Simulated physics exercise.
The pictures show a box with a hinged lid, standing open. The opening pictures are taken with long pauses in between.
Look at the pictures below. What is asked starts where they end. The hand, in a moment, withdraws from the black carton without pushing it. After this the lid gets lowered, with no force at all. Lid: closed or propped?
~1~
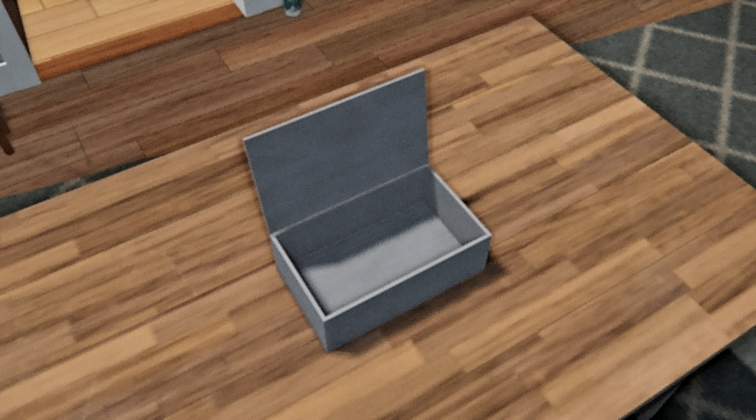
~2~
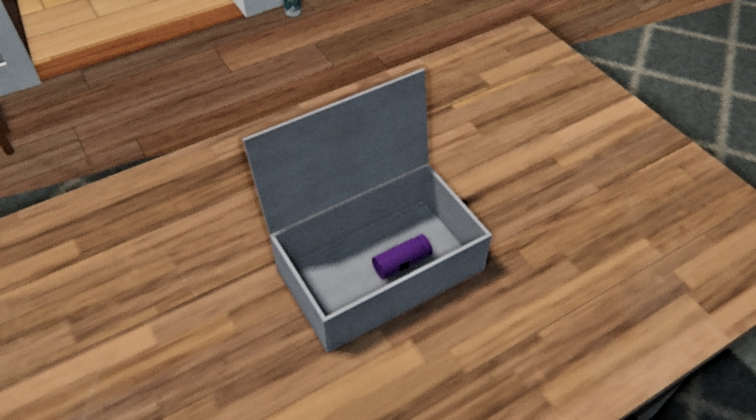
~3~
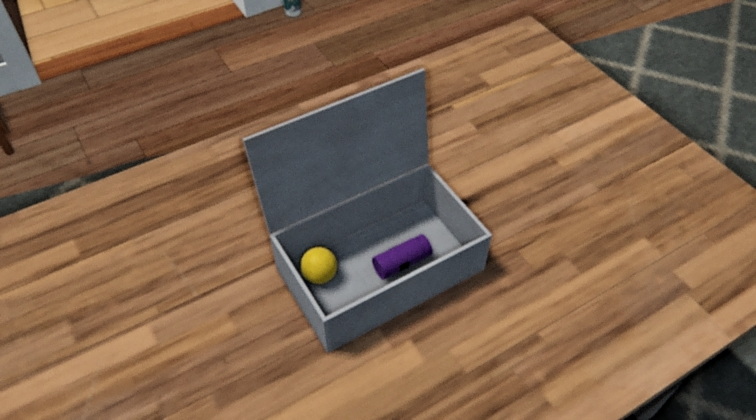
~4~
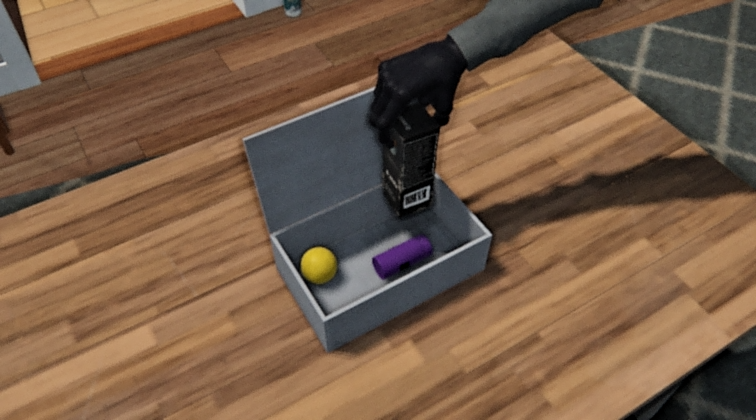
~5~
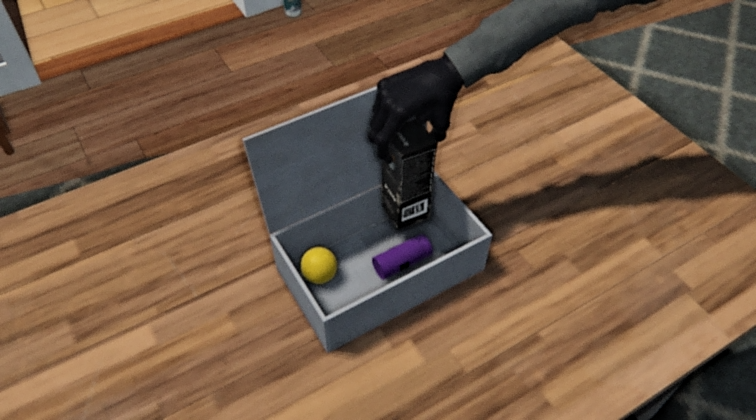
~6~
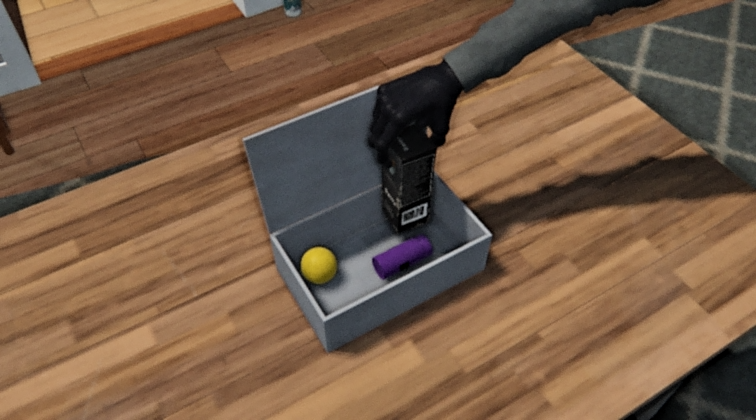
Stuck open.
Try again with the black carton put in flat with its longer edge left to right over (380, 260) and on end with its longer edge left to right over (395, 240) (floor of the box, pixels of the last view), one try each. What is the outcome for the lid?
First, it comes fully down; second, it gets propped open.
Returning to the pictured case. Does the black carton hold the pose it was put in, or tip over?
As it turns out, the black carton changes its angle.
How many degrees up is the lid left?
I'd put it at roughly 25°.
Then, 1.00 s on from there, lid starting down; black carton shifted about its own width near (406, 199).
Then, 2.30 s on from there, lid 63° above the rim; black carton turned 12° from how it was put near (412, 204).
Then, 2.70 s on from there, lid 43° above the rim; black carton turned 30° from how it was put near (420, 217).
Then, 3.00 s on from there, lid 24° above the rim; black carton turned 50° from how it was put near (428, 231); purple shaker shifted about its own width.
In the end, lid 24° above the rim; toppled in the box, black carton; moved from the start, purple shaker; yellow lemon unmoved. At the end, from the last picture's camera, black carton near (428, 232).
